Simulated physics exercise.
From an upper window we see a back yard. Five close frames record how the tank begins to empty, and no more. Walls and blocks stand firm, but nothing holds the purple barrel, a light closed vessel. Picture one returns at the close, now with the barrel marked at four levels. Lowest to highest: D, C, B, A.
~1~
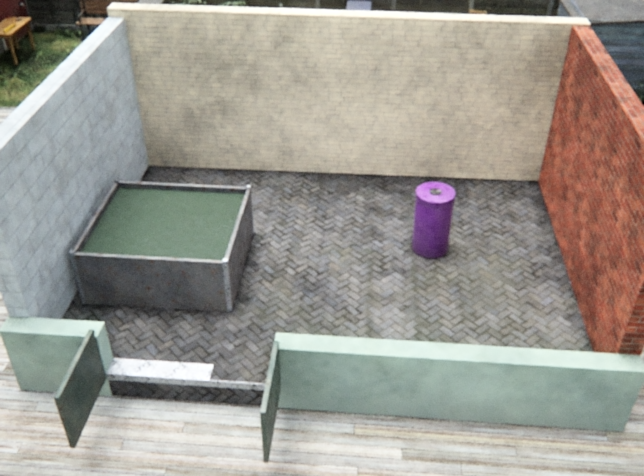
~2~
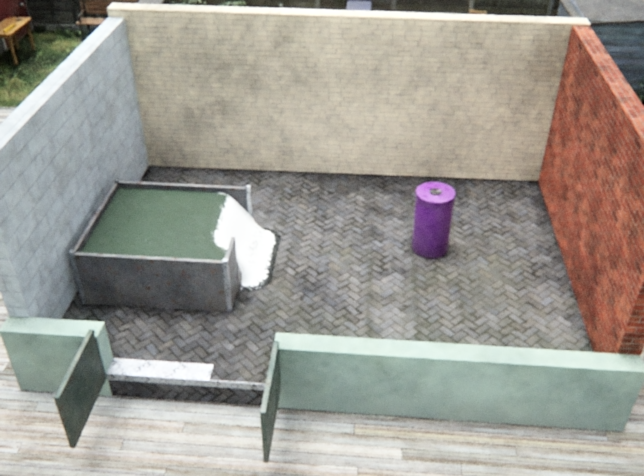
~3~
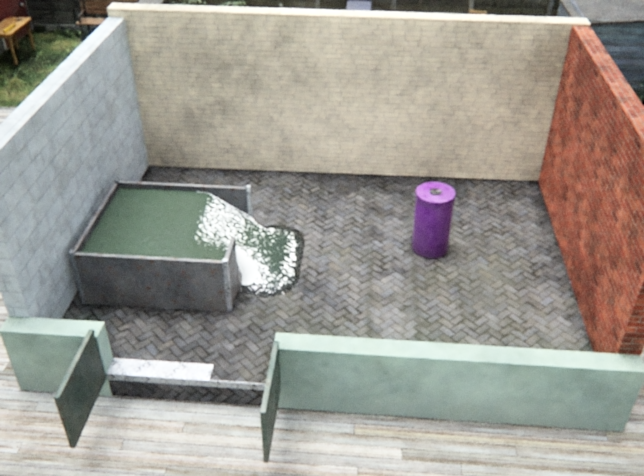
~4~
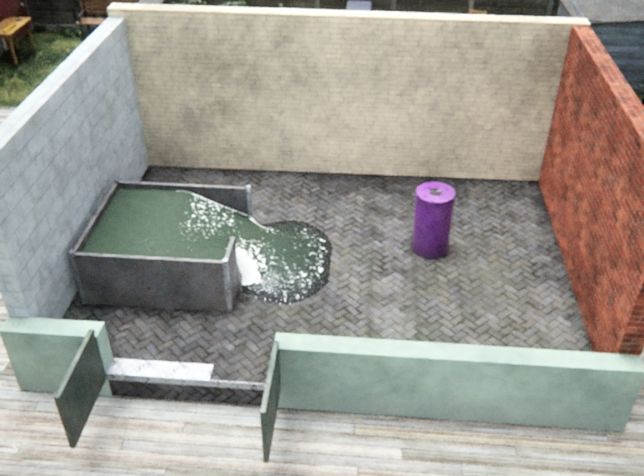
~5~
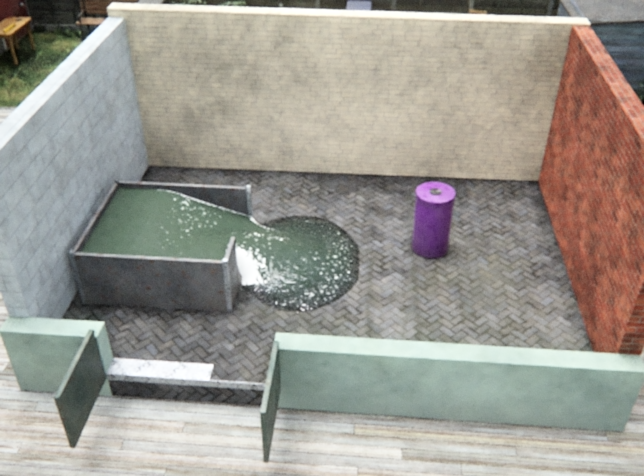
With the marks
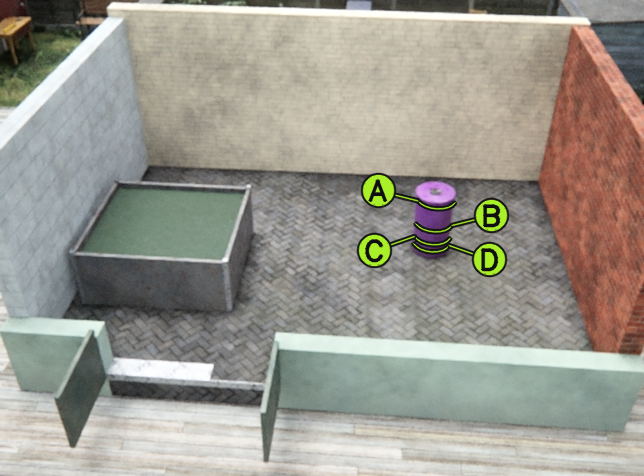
Green water pours from the right side of a grey tank and spreads across the paving.
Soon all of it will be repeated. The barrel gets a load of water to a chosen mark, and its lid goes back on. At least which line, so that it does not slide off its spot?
That is level B.
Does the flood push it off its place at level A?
No, that is safe.
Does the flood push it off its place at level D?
Yes, that goes wrong.
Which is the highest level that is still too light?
That would be C.
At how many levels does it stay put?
Two.
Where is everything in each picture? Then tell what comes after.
Lid of the purple barrel at (436, 192); tank full, its middle at (167, 224); open gate at (190, 331), in the first picture.
In the second picture, 2 % of the ground wet, in view closest to the barrel at (270, 241).
In the third picture, 4 % of the ground wet, in view closest to the barrel at (298, 244).
In the fourth picture, 7 % of the ground wet, in view closest to the barrel at (325, 249).
Lid of the purple barrel at (436, 192); 10 % of the ground wet, in view closest to the barrel at (353, 256), in the fifth picture.
On the marked copy, A at (437, 208); B at (434, 231); C at (432, 244); D at (431, 251); from the bottom up D, C, B, A.
With A, it does not move.
With B, it does not move.
With C, it is pushed about its own width away.
With D, it is pushed about 3 times its own width away.
